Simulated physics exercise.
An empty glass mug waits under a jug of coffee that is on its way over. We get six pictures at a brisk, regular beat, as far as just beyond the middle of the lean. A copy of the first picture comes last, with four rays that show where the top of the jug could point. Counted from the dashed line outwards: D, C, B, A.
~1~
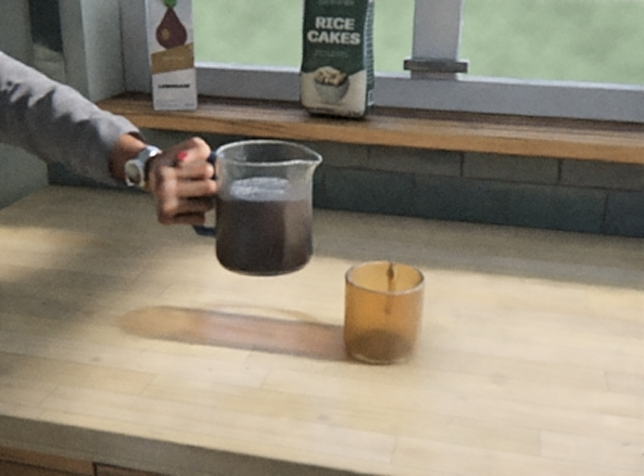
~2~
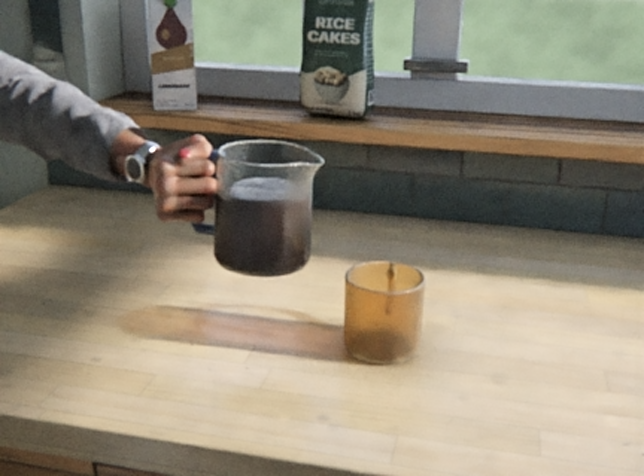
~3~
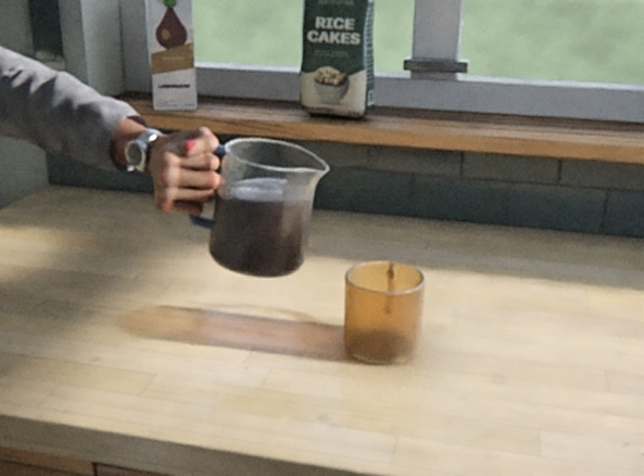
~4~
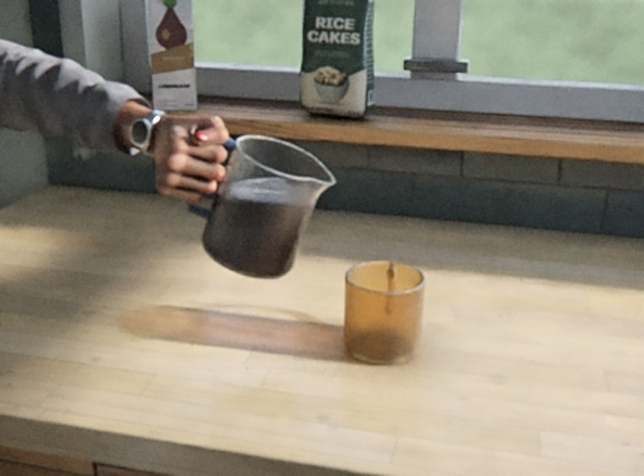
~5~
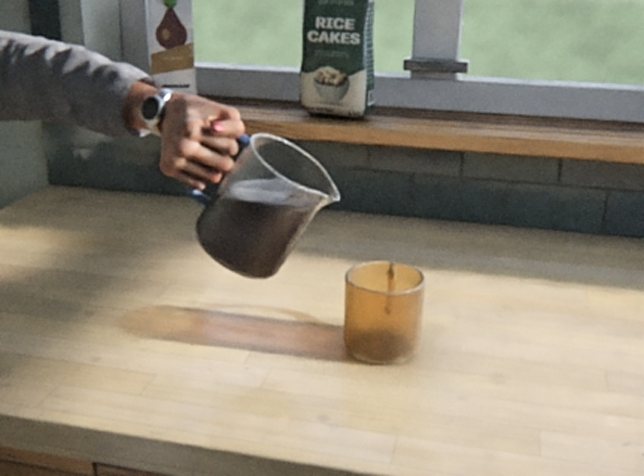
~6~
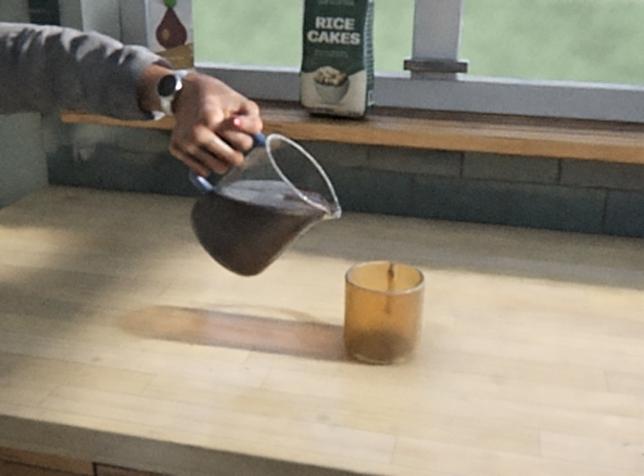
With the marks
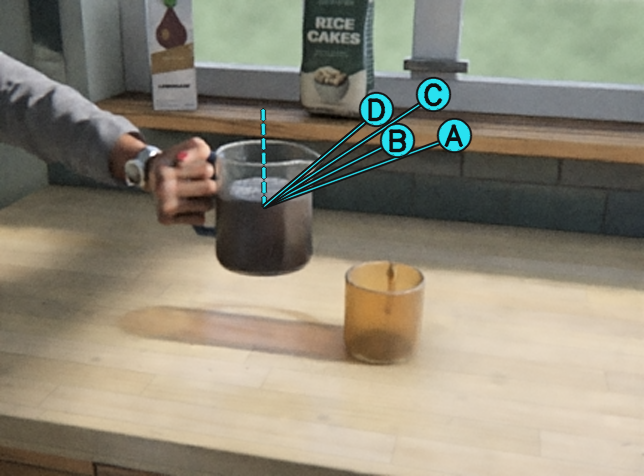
On a sunlit wooden counter, a hand steadily tilts a glass jug of dark liquid rightward.
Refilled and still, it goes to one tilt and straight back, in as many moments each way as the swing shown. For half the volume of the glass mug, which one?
Use tilt A.
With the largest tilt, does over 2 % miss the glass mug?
No.
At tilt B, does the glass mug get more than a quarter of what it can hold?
Yes, clearly.
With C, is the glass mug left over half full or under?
Under.
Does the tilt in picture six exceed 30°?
Yes.
In cyan, A at (439, 142); B at (381, 147); C at (419, 104); D at (364, 122).
For tilt A, the glass mug ends with about 49 % of what it can hold.
For tilt B, the glass mug ends with about 33 % of what it can hold.
For tilt C, the glass mug ends with about 19 % of what it can hold.
For tilt D, the glass mug ends with about 10 % of what it can hold.
